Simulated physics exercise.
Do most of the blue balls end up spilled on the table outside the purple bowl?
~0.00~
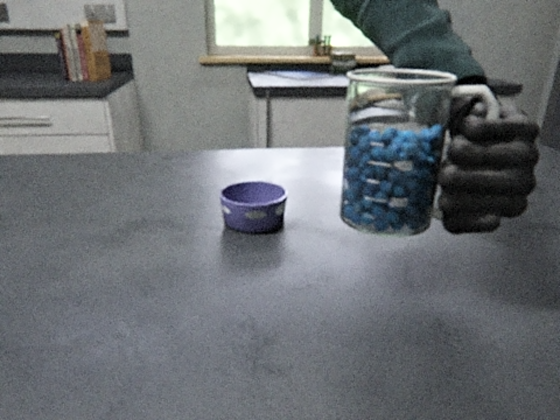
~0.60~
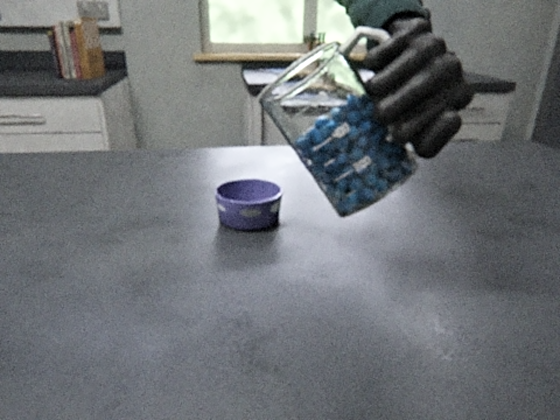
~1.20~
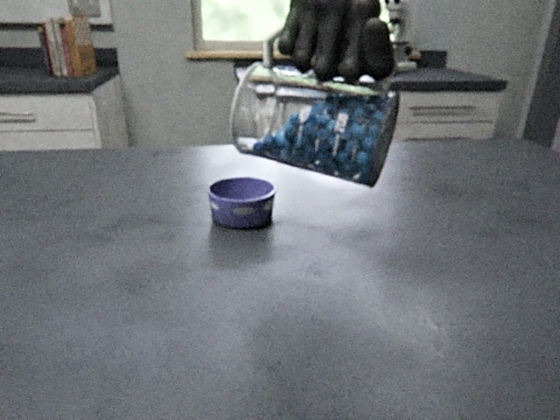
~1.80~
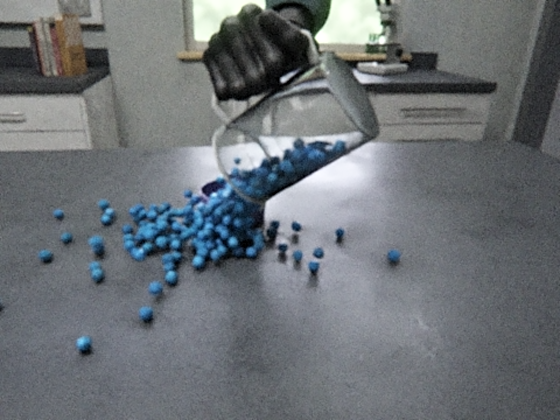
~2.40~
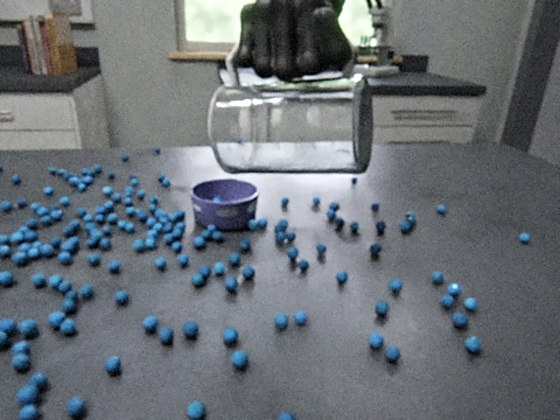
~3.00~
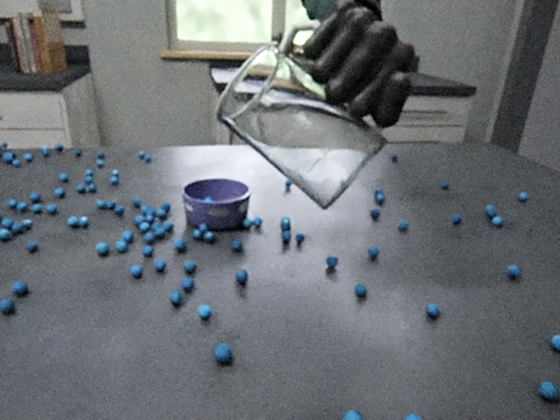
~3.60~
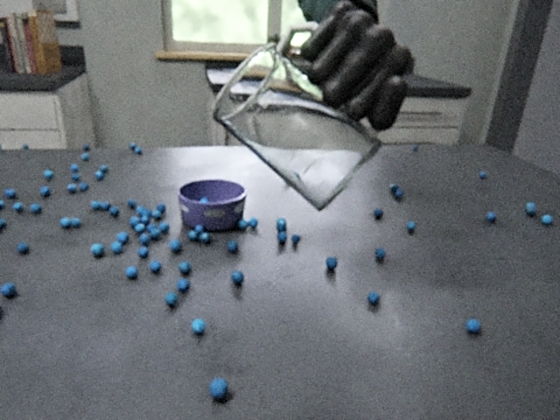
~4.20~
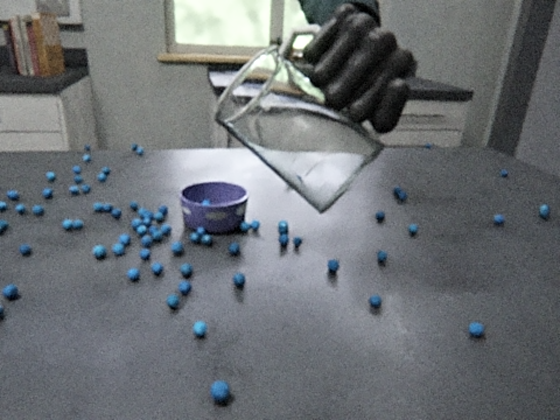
Yes, nearly all of them end up outside the bowl, with many scattered across the table. Only a small share lands in the purple bowl, and the jug is left empty.
In this clip, a dark-gloved hand tips a clear glass jug of blue balls over a small purple bowl on a grey table, and most spill and scatter across the tabletop before the emptied jug is turned partway back and held there.
